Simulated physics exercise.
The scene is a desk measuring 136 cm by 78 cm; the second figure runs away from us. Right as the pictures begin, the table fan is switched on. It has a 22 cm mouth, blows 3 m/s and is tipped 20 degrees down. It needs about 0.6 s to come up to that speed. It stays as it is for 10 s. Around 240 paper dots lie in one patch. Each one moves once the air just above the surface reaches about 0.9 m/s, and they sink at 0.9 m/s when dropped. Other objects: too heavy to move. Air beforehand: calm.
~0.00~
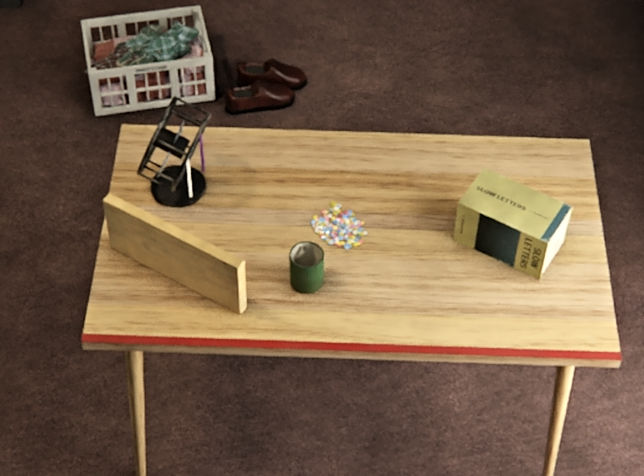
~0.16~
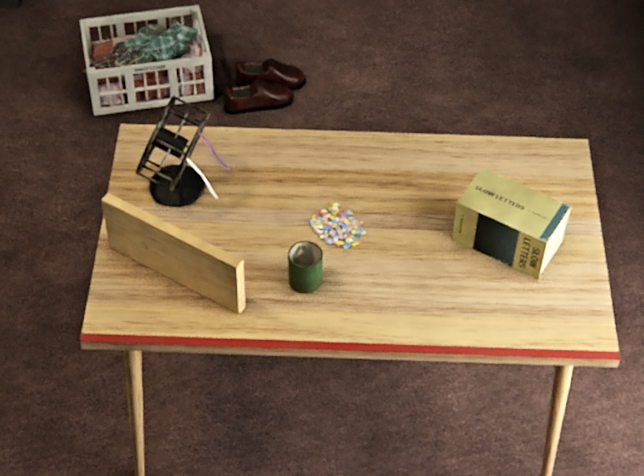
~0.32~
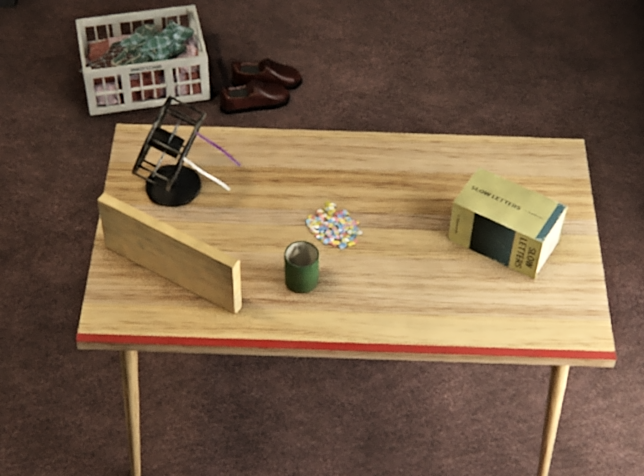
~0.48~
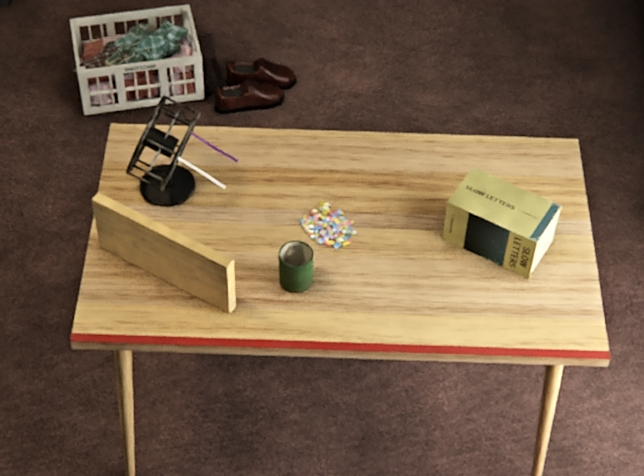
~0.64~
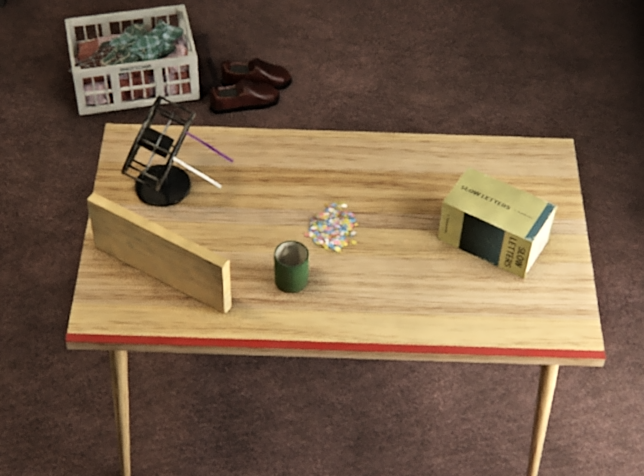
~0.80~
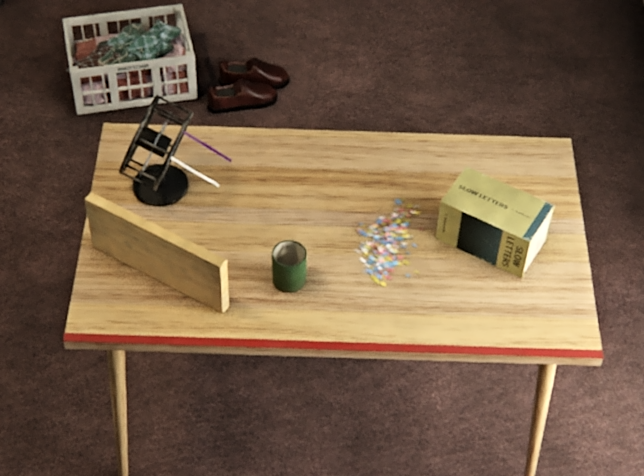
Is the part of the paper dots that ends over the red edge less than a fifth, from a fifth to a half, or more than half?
Of the paper dots, between a fifth and a half end over the red edge.
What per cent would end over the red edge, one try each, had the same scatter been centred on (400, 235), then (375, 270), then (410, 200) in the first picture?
15 %, 90 %, 0 %.
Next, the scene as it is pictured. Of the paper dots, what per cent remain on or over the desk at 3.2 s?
Around 2 %.
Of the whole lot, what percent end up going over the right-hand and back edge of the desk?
I'd put it near 60 percent on the right-hand side and close to 0 percent at the back.
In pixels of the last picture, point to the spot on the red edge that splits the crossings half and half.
Near (515, 356).
After 2.0 s the count stands so, 35 % are over the red edge.
After 3.2 s the count stands so, 35 % are over the red edge.
After 5.5 s the count stands so, 35 % are over the red edge.
After 10.0 s, at the end, 35 % are over the red edge.
